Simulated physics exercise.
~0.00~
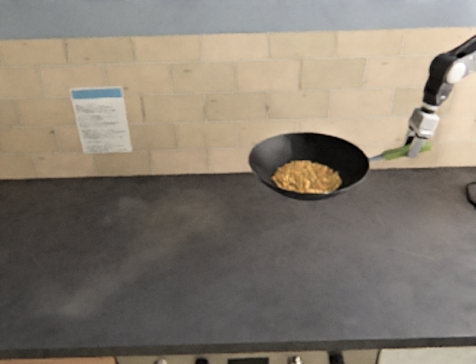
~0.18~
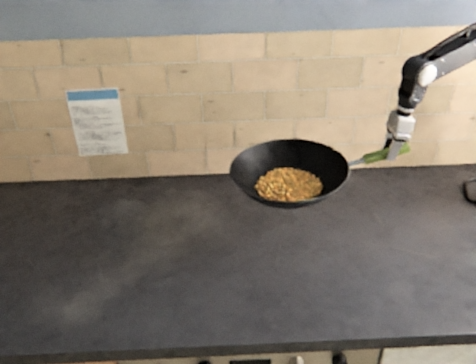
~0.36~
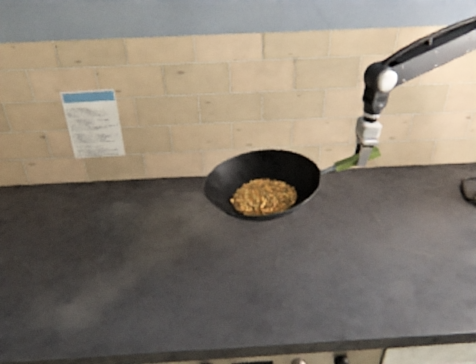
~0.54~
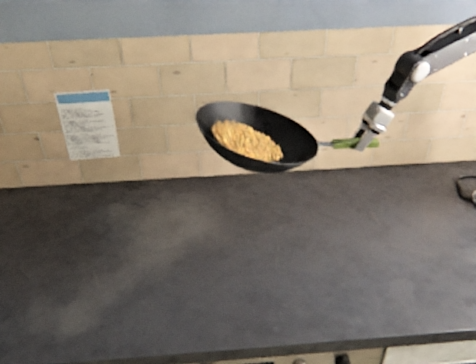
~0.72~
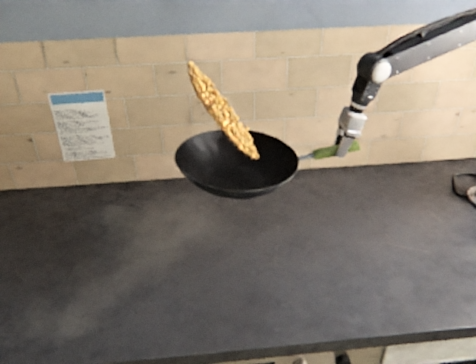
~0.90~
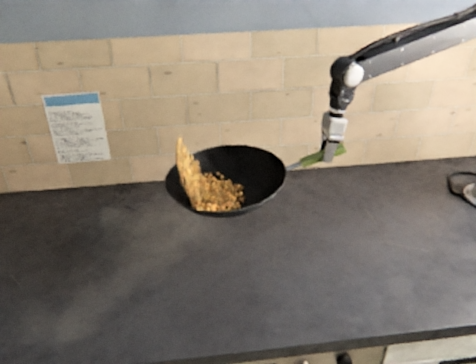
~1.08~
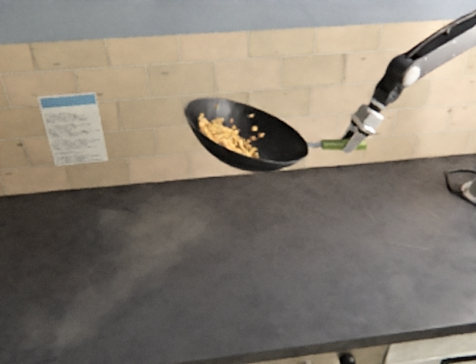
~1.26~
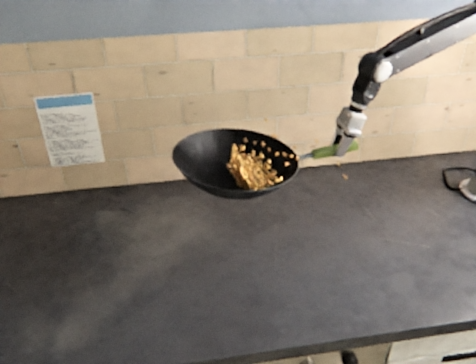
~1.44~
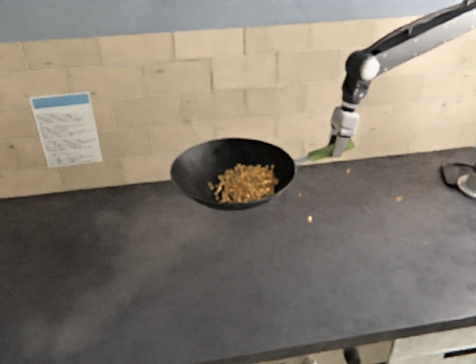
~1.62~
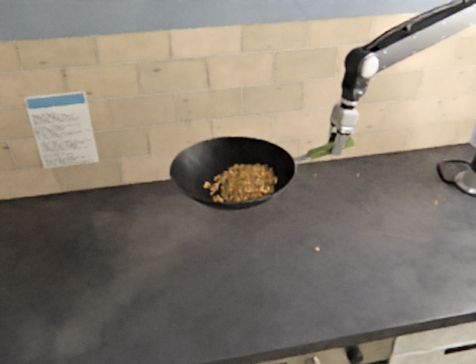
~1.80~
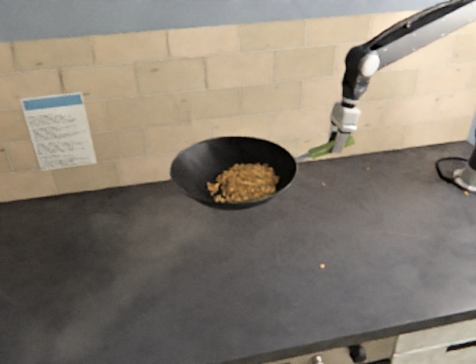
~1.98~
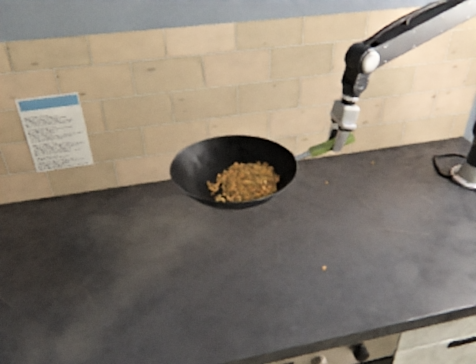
Above a dark countertop against a pale brick wall, a robotic arm moves a black wok of chickpeas left, then tosses them twice, catching most each time; a few spill onto the counter, and the wok ends held level and still with the rest inside.
